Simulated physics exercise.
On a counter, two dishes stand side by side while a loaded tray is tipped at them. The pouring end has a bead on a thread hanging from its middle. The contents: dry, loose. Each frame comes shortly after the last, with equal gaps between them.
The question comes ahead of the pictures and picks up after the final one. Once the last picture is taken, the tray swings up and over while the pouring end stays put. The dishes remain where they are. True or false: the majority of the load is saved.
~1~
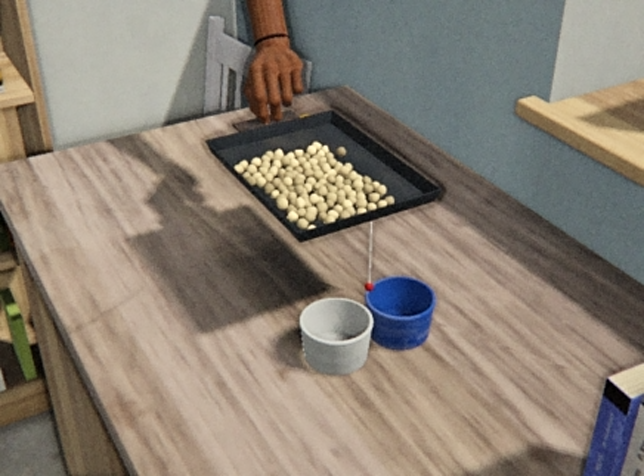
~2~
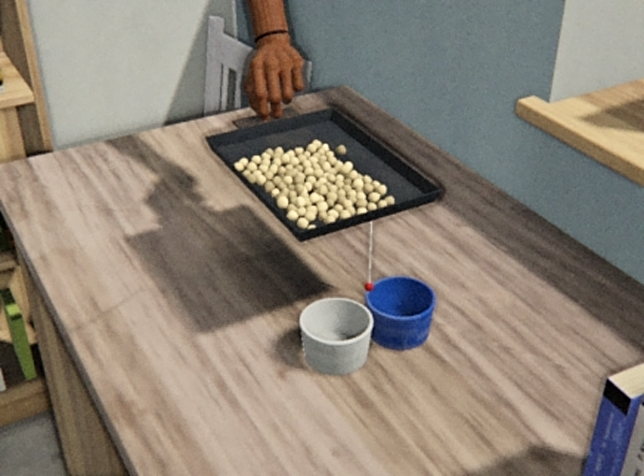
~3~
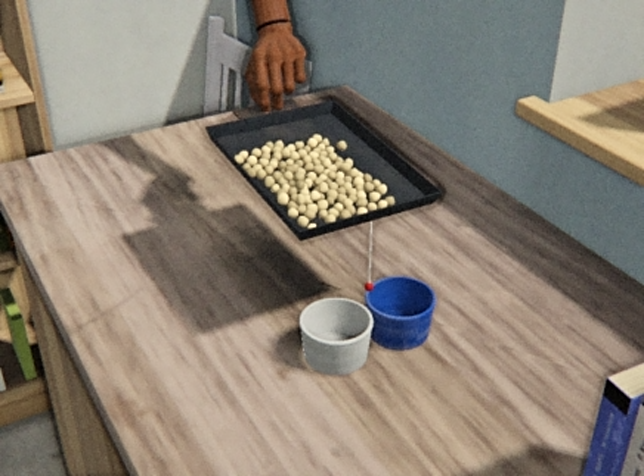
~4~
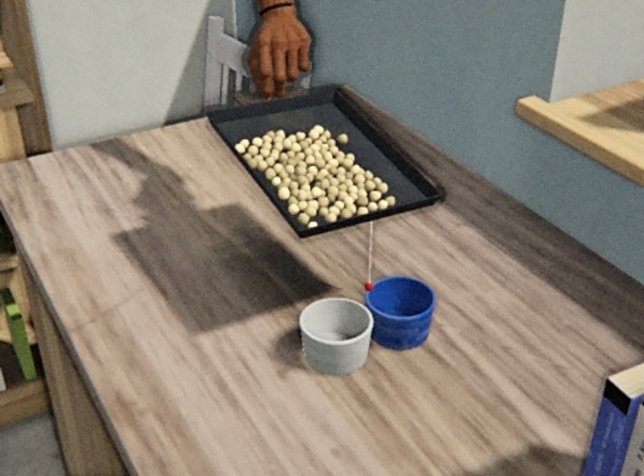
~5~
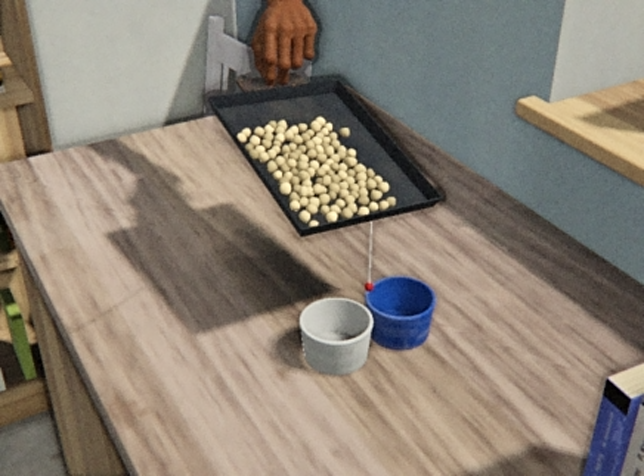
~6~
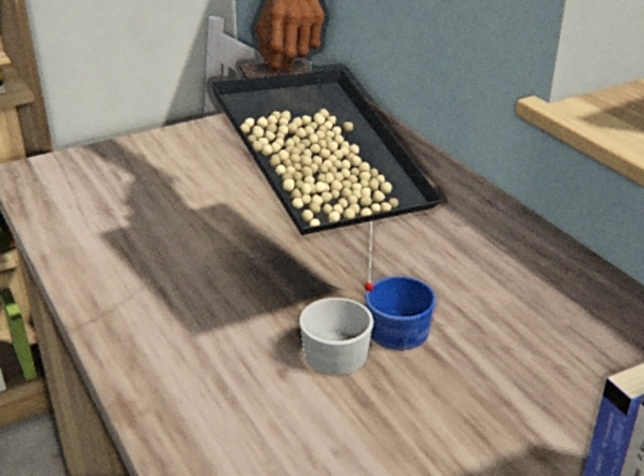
False.
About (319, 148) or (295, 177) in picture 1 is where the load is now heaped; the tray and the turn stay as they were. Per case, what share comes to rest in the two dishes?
Estimate: 30 % first, 30 % second.
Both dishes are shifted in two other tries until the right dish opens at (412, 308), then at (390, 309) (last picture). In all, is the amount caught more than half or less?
The dishes end up with the lesser share in the first try and the lesser share in the second.
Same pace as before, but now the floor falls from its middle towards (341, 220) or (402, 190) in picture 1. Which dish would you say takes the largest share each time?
One gives the leftmost dish and two gives the rightmost dish.
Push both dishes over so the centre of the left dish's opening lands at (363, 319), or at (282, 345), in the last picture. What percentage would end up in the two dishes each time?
It would be near 60 per cent first and near 0 per cent second.
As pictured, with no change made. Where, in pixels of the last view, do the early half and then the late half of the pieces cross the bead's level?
Roughly at (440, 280) first, and then at (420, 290).
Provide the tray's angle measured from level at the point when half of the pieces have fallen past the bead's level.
At some 100 degrees.
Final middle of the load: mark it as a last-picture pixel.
Centre at rest, last view: Approx. (441, 326).
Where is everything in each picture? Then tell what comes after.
The first picture shows corners of the pouring end at (300, 229) and (435, 189), level; middle of the load at (311, 182), macadamia nuts; left dish at (354, 354); right dish at (419, 329); bead on its thread at (369, 287).
The second picture shows corners of the pouring end at (301, 229) and (435, 189), level; middle of the load at (311, 181).
The third picture shows corners of the pouring end at (301, 228) and (436, 191), tipped barely, lowest at the right corner; middle of the load at (312, 177).
The fourth picture shows corners of the pouring end at (302, 226) and (436, 193), tipped a little, lowest at the right corner; middle of the load at (313, 171).
The fifth picture shows corners of the pouring end at (304, 225) and (437, 195), tipped a little, lowest at the right corner; middle of the load at (314, 166).
The sixth picture shows corners of the pouring end at (305, 224) and (437, 198), tipped clearly, lowest at the right corner; middle of the load at (317, 161); left dish at (354, 354); right dish at (419, 329).
Soon after the last picture, tray tipped steeply; nearly all on the tray; a stray few in the air.
A little later, tray tipped past a quarter turn; a small part on the tray; about a quarter in the right dish; about a third outside both; about a quarter in the air.
Later still, tray tipped past a quarter turn; about a quarter in the right dish; most outside both.
At rest, tray tipped past a quarter turn; none in the left dish; about a quarter in the right dish; most outside both.
